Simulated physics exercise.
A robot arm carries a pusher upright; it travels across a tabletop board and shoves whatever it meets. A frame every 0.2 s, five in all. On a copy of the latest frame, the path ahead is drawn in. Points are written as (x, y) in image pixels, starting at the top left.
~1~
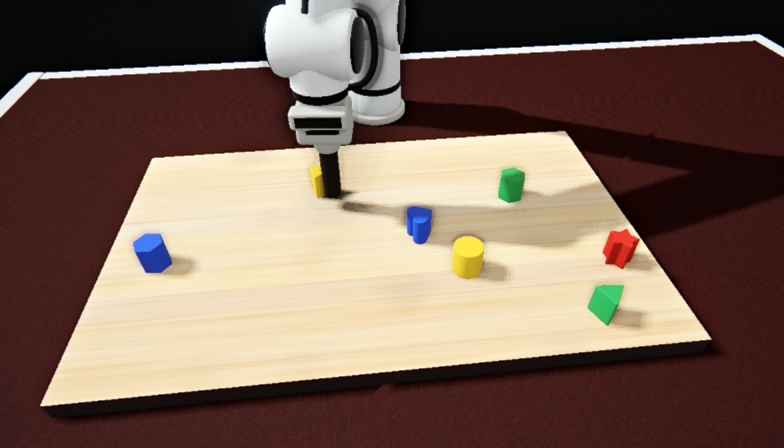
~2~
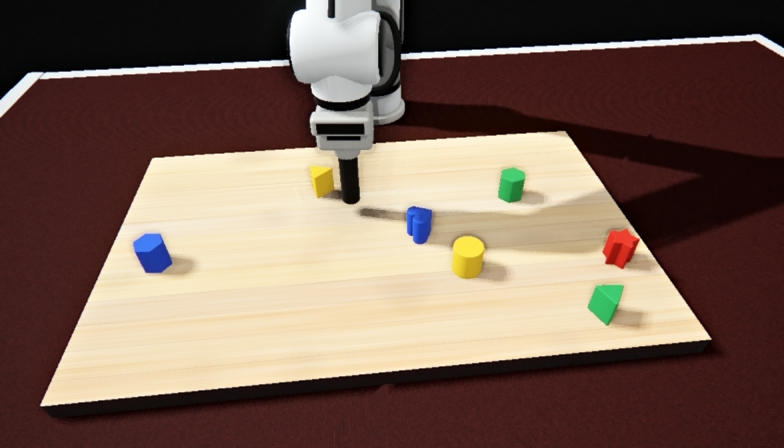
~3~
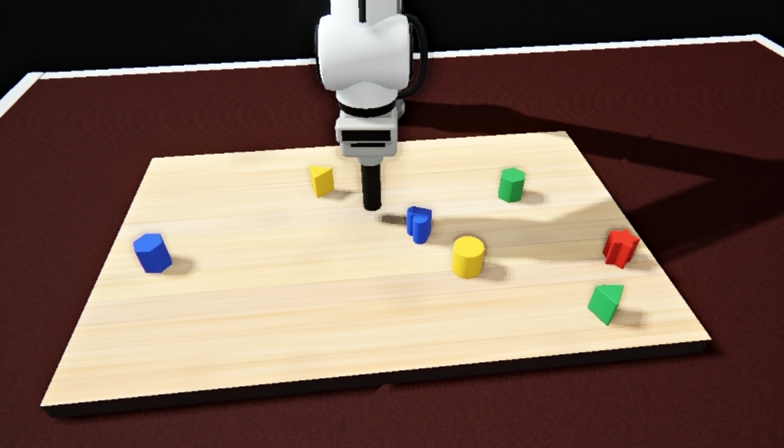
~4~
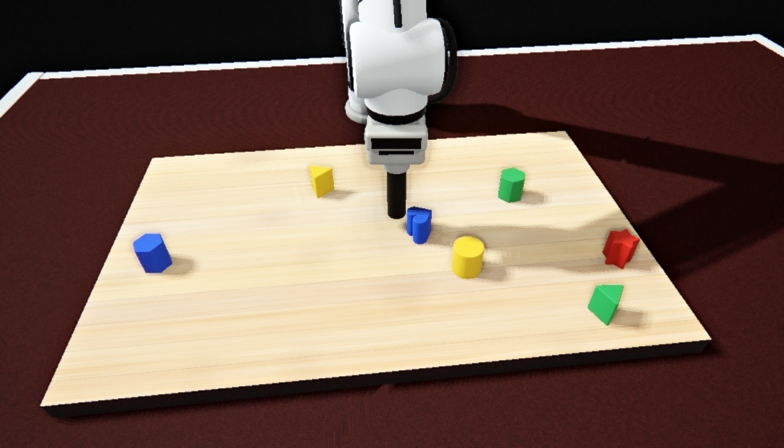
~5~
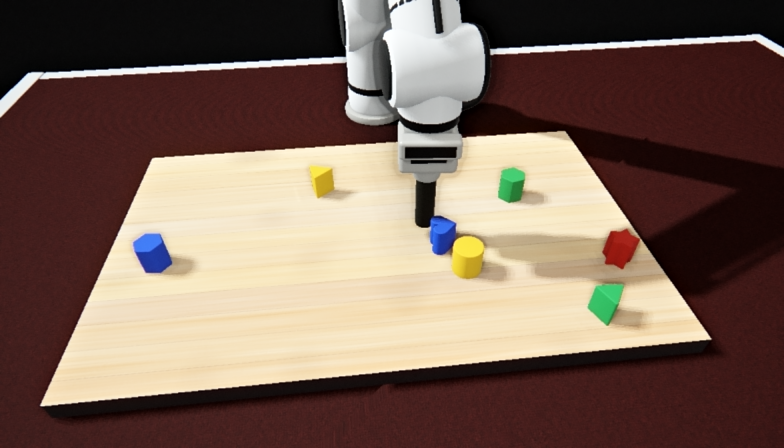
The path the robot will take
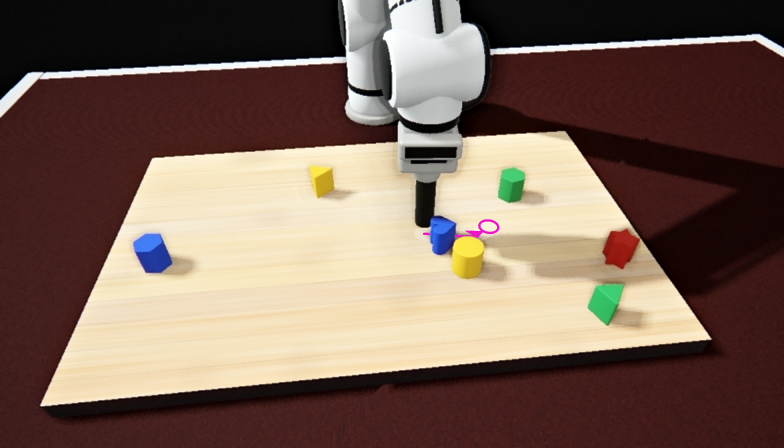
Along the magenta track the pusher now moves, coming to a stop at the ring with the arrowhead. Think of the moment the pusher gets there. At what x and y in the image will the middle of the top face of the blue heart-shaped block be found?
The spot you're after is about (464, 229) in the image.
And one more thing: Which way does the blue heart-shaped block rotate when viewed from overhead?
Its rotation is clockwise.
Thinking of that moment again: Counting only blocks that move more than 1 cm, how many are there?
The number of blocks that move over 1 cm is one.
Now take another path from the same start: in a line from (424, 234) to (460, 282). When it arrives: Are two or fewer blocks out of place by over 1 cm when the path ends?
Going by the path, yes.
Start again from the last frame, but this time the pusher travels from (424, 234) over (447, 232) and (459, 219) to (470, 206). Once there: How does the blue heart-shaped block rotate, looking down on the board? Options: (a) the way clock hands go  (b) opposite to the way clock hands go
(a)
The drawn path runs from (424, 234) over (448, 235) and (472, 236) to (489, 227).
The first path, step by step. Halfway along, pusher at (461, 225); blue heart-shaped block at (462, 229), turned 75° clockwise; yellow disc at (470, 249).
At the end, pusher at (491, 215); blue heart-shaped block at (464, 229), turned 90° clockwise; yellow disc at (470, 249); green six-sided block not moved.
